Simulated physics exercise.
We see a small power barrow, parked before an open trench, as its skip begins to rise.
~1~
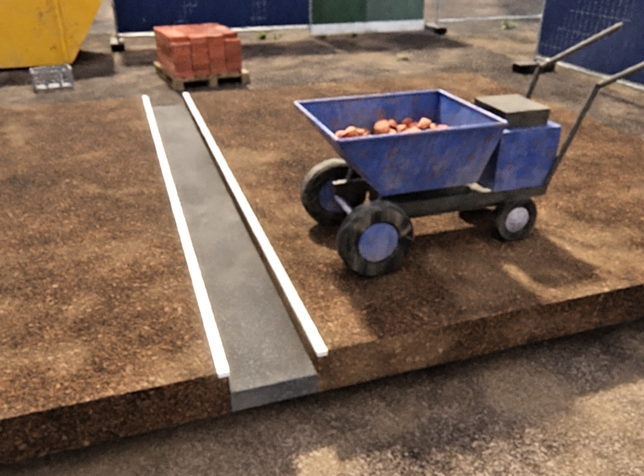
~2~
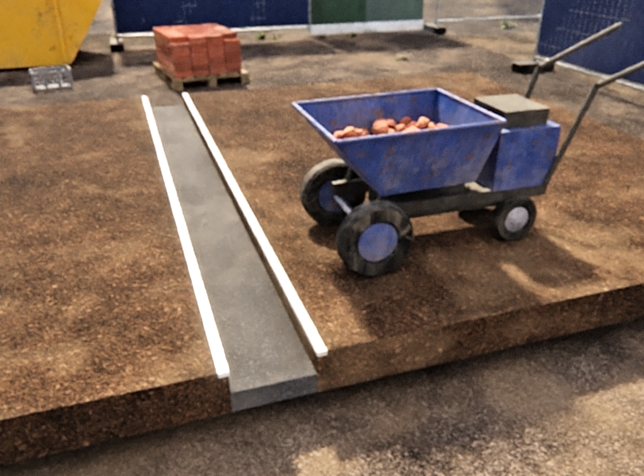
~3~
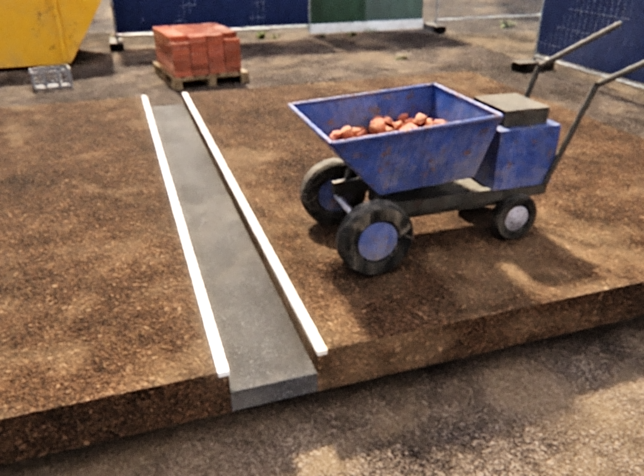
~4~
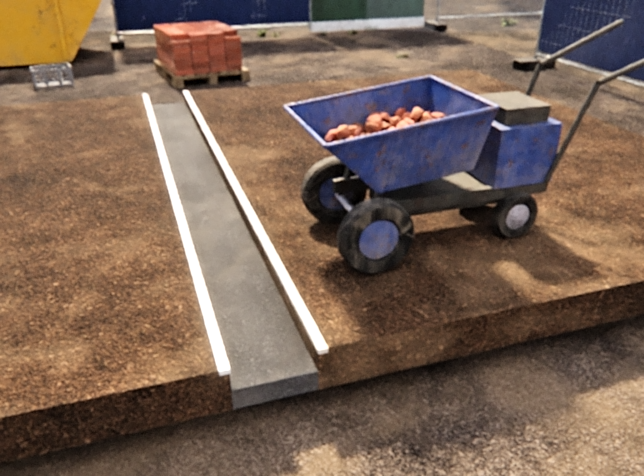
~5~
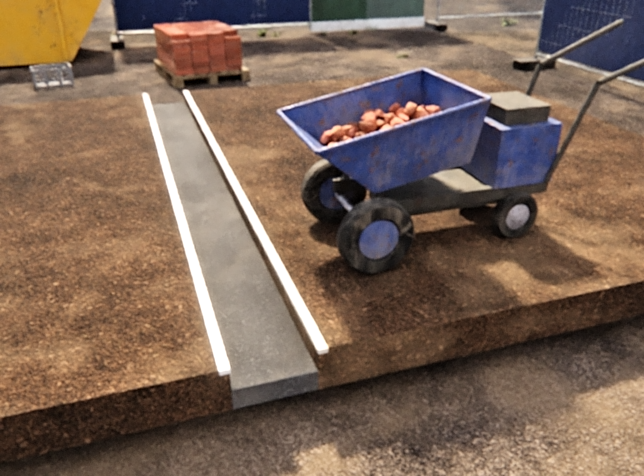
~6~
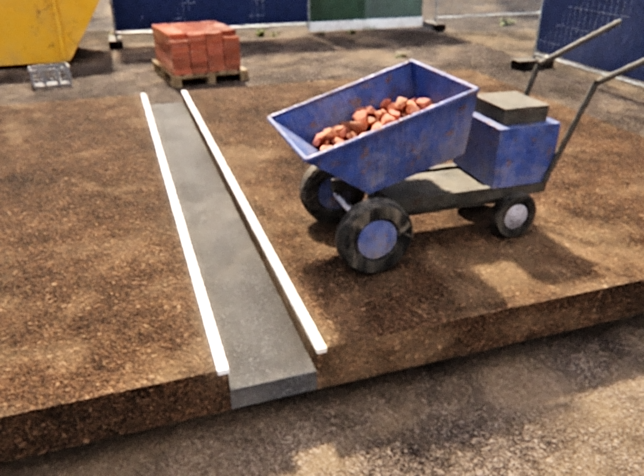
Blue power barrow loaded with reddish rubble standing beside a shallow trench, its skip gradually tilting forward to the left.
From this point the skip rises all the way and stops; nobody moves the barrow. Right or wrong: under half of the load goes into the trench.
Wrong.
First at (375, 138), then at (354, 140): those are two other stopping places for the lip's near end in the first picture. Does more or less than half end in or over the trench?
For the first try, past the halfway mark; for the second, past the halfway mark.
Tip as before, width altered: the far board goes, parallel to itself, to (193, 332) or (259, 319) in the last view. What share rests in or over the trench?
Lab note: Try one 80 per cent, try two 10 per cent.
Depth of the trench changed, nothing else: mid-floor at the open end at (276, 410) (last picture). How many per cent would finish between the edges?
It comes out near 100 percent.
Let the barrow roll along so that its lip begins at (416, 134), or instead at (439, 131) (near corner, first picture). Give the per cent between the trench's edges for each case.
Around 30 % the first time and around 20 % the second.
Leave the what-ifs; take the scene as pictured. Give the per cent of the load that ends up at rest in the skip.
Roughly 20 percent.
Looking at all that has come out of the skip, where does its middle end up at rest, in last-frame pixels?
I'd place the middle at about (227, 273).
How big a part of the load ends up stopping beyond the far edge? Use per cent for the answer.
Roughly 5 per cent of the load.
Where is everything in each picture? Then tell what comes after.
The first frame shows lip of the skip near (338, 142), level; top of the load near (417, 144), lumps of rubble; first edge of the trench near (302, 313); far edge near (212, 331), the trench over half as wide as the skip, and shallow for its width.
The second frame shows lip of the skip near (336, 143), level; top of the load near (415, 143).
The third frame shows lip of the skip near (332, 144), tipped barely; top of the load near (413, 141).
The fourth frame shows lip of the skip near (326, 147), tipped a little; top of the load near (423, 133).
The fifth frame shows lip of the skip near (318, 153), tipped a little; top of the load near (418, 129).
The sixth frame shows lip of the skip near (306, 160), tipped clearly; top of the load near (410, 123); first edge of the trench near (302, 311); far edge near (211, 328).
Shortly afterwards, skip tipped steeply; the whole lot in the skip.
Next, skip tipped right over; the bulk in the skip; near a quarter in or heaped over the trench.
Some moments later, skip tipped right over; near a quarter in the skip; the bulk in or heaped over the trench; a little beyond it.
In the end, skip tipped right over; near a quarter in the skip; the bulk in or heaped over the trench; a little beyond it.
